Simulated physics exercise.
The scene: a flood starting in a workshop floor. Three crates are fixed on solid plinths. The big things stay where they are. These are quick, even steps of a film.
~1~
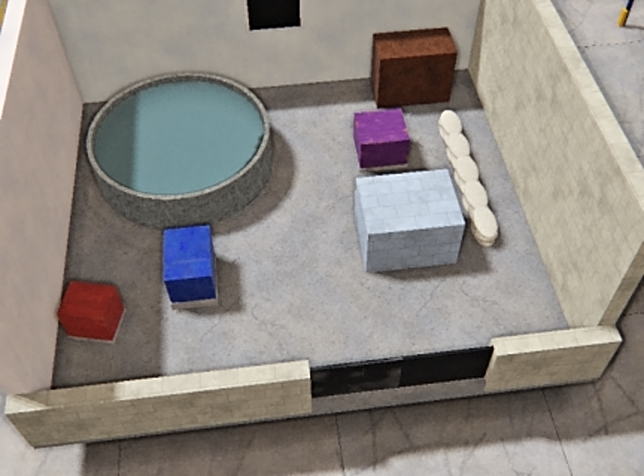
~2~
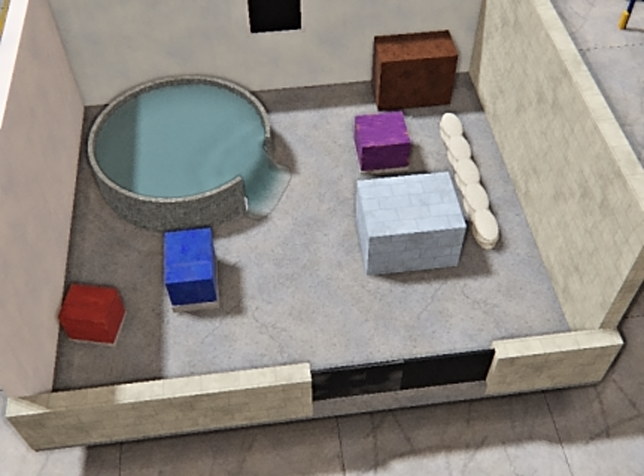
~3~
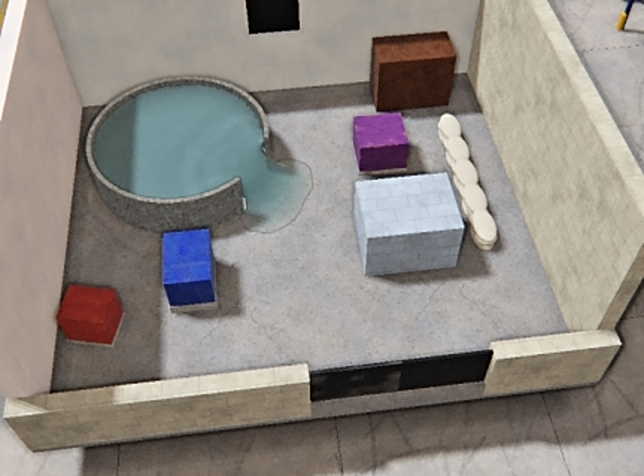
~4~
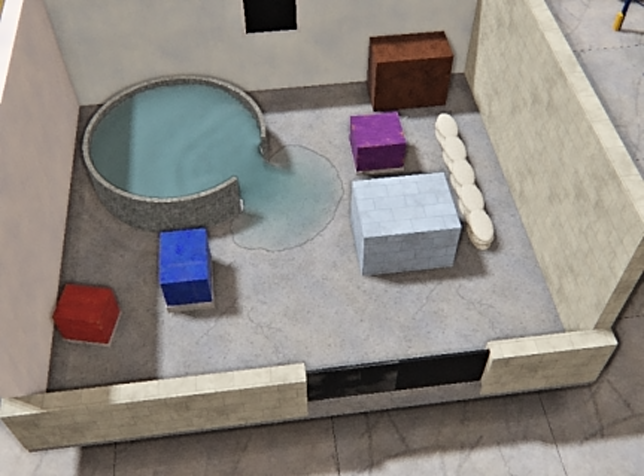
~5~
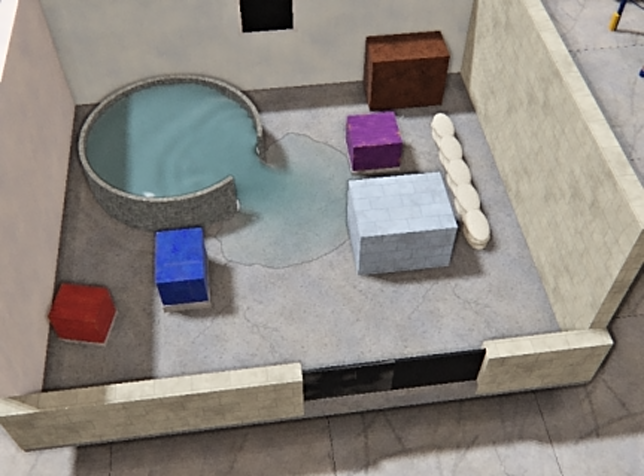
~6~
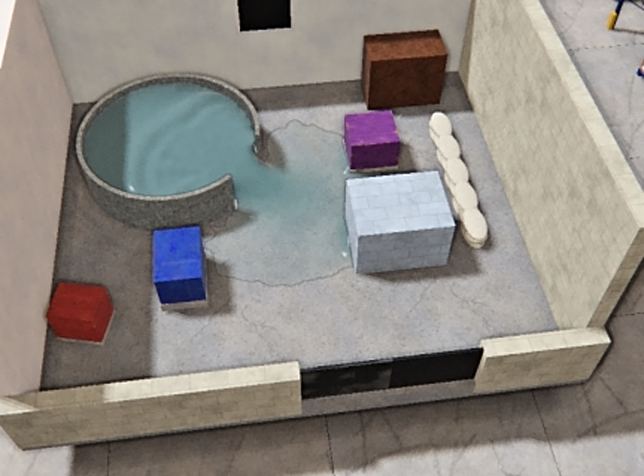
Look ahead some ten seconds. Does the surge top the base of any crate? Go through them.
One by one: The red crate is soaked; the purple crate is soaked; the blue crate keeps dry.
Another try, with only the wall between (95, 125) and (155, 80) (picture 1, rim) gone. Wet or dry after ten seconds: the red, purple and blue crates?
The red one gets wet; the purple one is topped; the blue one ends up wet.
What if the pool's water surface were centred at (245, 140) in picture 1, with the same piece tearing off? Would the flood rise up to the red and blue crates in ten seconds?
Then: The red crate ends up wet, the blue crate is safe.
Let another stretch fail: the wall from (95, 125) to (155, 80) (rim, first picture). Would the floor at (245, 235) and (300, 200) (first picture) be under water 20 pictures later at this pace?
In that order: Dry, free of water.
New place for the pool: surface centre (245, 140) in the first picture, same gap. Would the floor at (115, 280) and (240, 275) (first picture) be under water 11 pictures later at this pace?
In that order: Free of water, free of water.
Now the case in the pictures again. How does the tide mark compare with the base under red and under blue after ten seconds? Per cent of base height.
Roughly 230 per cent, then 50 per cent.
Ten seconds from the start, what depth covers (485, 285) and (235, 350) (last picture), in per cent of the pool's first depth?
About 14 and 12 per cent.
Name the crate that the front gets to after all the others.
I say the red crate.
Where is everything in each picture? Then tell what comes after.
In the first picture, still water in the pool at (180, 135).
In the second picture, the front is at (284, 169), out from the gap at (260, 179).
In the third picture, water pours out at (258, 182) and has run to (304, 170).
In the fourth picture, the front is at (338, 190), out from the gap at (255, 182).
In the fifth picture, water pours out at (251, 181) and has run to a hidden place.
In the sixth picture, water pours out at (249, 179) and has run to a hidden place.
A moment on, water covers 25 % of the floor; the red crate not reached, the purple crate water round its plinth, the blue crate water round its plinth.
Next, water covers 45 % of the floor; the red crate not reached, the purple crate water round its plinth, the blue crate water round its plinth.
Then, water covers 65 % of the floor; the red crate not reached, the purple crate water round its plinth, the blue crate water round its plinth.
Later, water covers 90 % of the floor; the red crate water round its plinth, the purple crate water round its plinth, the blue crate water round its plinth.
In the end, water covers 95 % of the floor; the red crate was topped, the purple crate was topped, the blue crate stayed above the water.
